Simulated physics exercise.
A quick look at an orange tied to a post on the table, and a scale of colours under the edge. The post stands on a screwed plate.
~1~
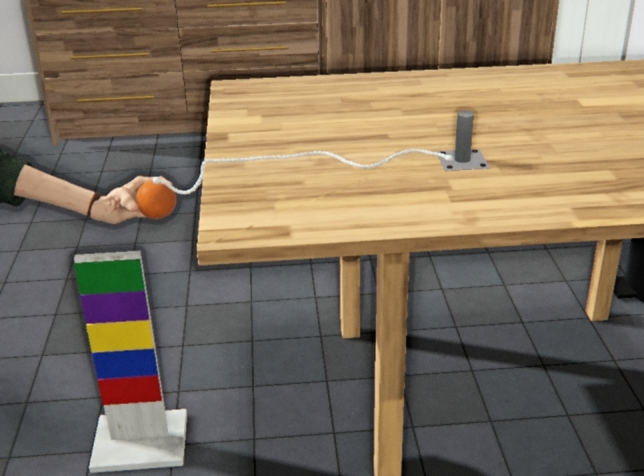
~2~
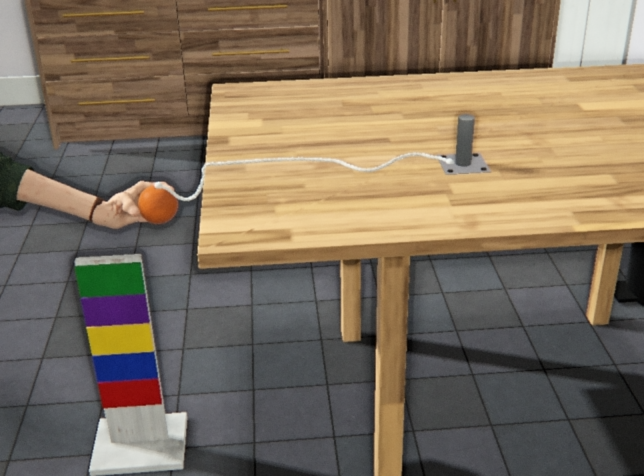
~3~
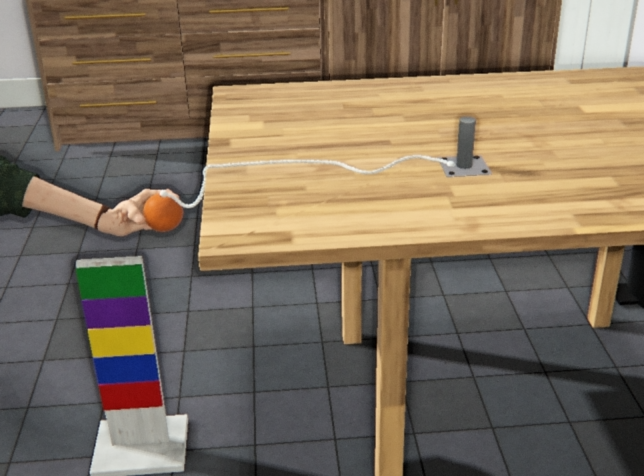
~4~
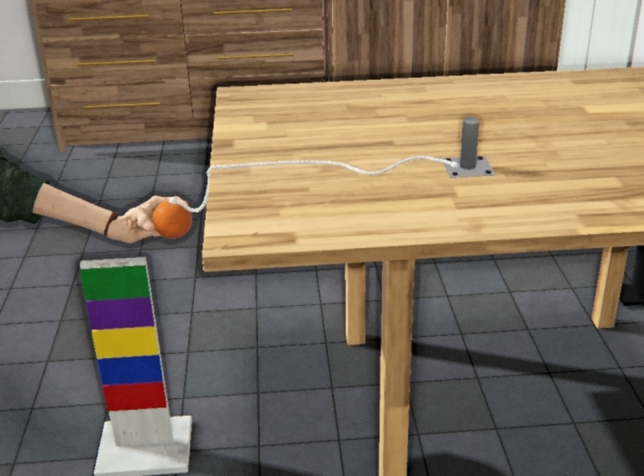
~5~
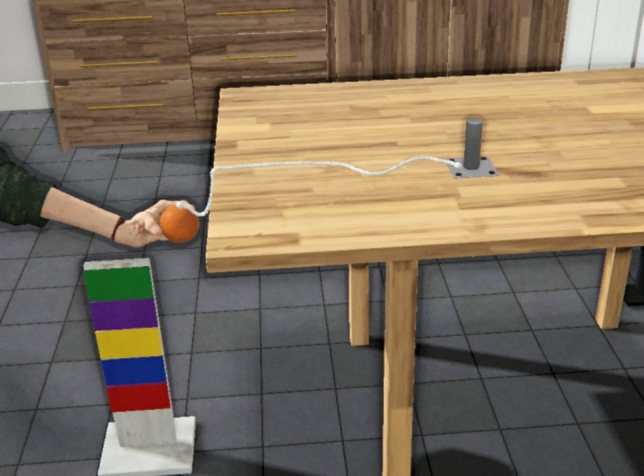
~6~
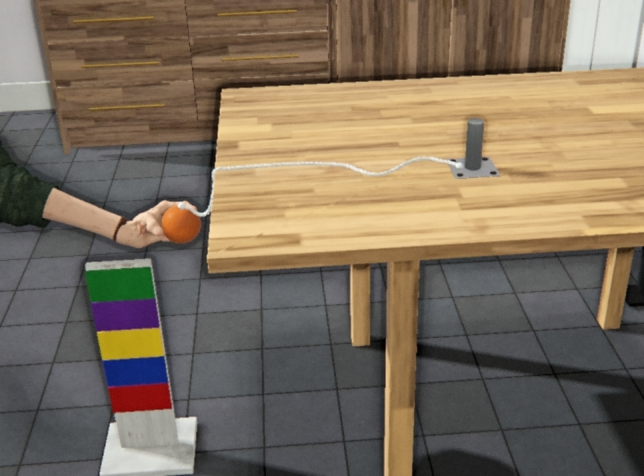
A hand holding an orange tied by a white lace to a post on a wooden table moved slightly down and to the right, beside the table's edge and above a scale of coloured bands.
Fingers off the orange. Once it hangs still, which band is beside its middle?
The green one.
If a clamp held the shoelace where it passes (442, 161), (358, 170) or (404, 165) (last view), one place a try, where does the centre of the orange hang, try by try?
Near (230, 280), (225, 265) and (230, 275).
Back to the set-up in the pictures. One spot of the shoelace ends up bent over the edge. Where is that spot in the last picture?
The one at (244, 167).
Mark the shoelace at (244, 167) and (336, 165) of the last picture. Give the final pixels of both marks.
At (215, 175), then (306, 169).
Early on, orange near (254, 278); level with green.
Midway, orange near (231, 286); level with green.
Finally, orange near (229, 286); level with green. The shoelace holds its middle at green.
